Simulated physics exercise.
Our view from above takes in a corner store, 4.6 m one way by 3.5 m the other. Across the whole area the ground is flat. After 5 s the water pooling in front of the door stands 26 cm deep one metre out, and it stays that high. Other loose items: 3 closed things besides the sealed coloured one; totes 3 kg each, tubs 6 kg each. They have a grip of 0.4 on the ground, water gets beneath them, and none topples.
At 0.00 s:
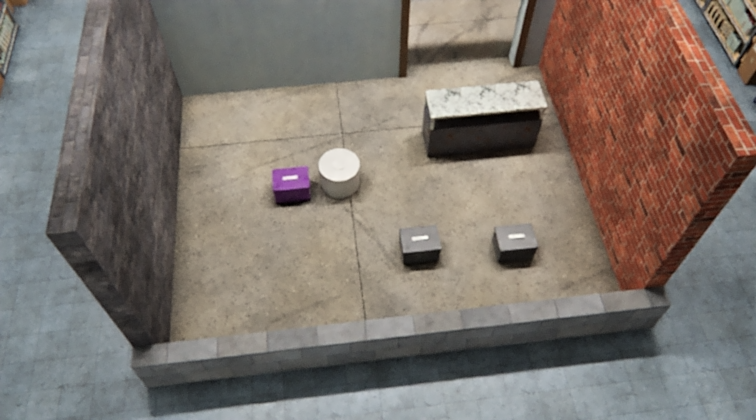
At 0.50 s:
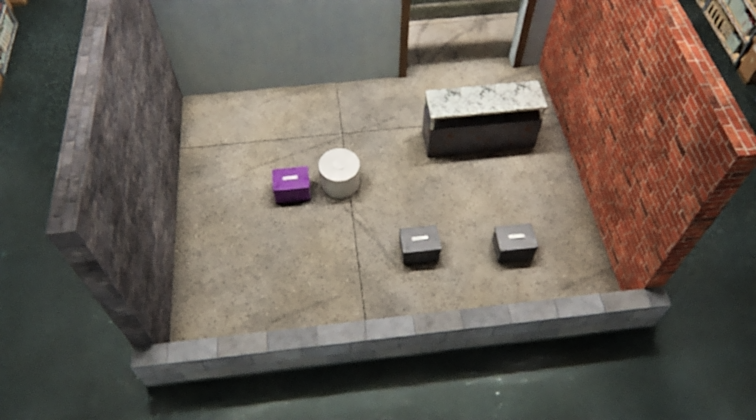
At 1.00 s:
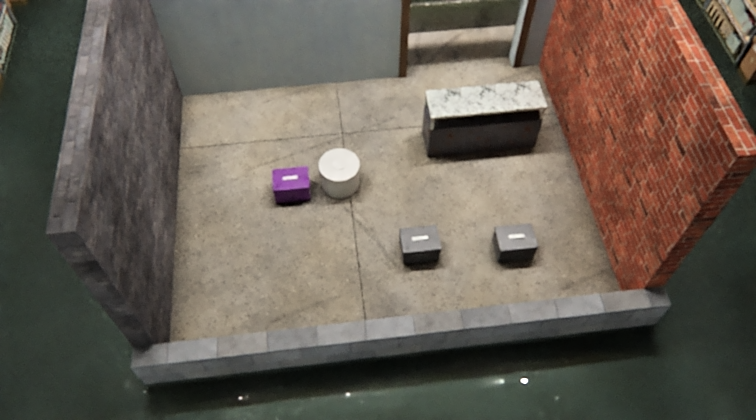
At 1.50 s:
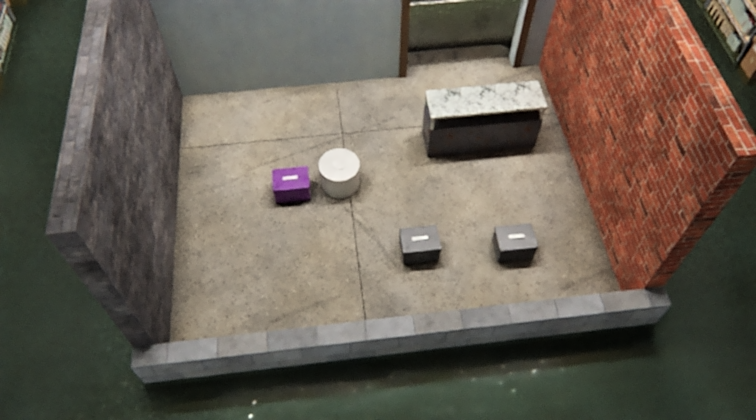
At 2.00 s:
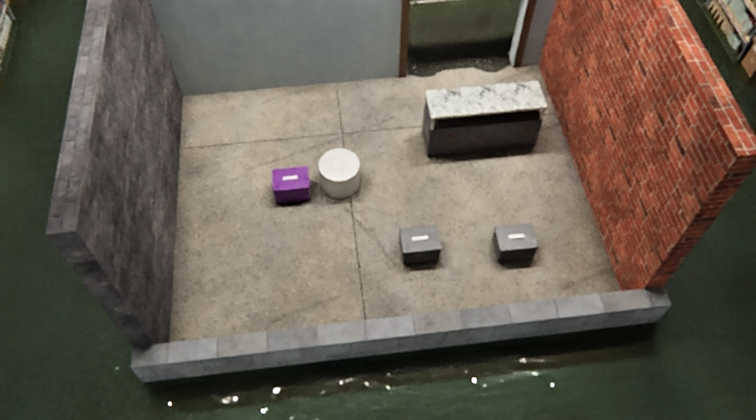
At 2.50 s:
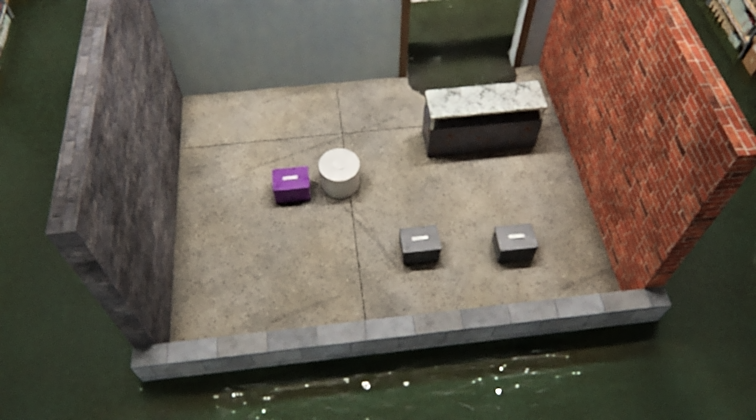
Dark green water rose around the outside of a small walled store, then crept in through the doorway at the back, while the purple tote, white tub, gray boxes and counter stayed put.
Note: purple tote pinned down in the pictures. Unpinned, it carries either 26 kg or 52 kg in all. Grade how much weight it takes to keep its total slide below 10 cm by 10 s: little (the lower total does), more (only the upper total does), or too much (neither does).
Grade: Little.
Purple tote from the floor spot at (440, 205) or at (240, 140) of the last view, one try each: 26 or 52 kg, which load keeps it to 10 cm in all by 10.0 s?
For the first spot the lighter suffices, for the second the lighter suffices.
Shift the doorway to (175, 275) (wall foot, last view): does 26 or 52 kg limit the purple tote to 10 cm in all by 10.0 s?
Then the lower weight is enough.
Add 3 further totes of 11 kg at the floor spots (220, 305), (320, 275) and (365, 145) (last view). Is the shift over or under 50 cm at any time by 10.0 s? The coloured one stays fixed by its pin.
In the order given, within the mark, then within the mark, and last beyond the mark.
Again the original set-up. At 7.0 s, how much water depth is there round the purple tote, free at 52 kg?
5 cm, roughly.
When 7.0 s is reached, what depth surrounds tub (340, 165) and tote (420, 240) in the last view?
Some 2 cm at the first, some 2 cm at the second.
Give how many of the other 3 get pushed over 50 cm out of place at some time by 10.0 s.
I count 3.
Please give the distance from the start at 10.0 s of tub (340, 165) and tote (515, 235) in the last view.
First 150 cm, then 200 cm.
After 3.5 s the purple tote would be 0 cm from its start with 26 kg and 0 cm from its start with 52 kg; 0 cm of water round it then.
After 4.5 s the purple tote would be 0 cm from its start with 26 kg and 0 cm from its start with 52 kg; 0 cm of water round it then.
After 7.0 s the purple tote would be 0 cm from its start with 26 kg and 0 cm from its start with 52 kg; 5 cm of water round it then.
After 10.0 s the purple tote would be 0 cm from its start with 26 kg and 0 cm from its start with 52 kg; 7 cm of water round it then.
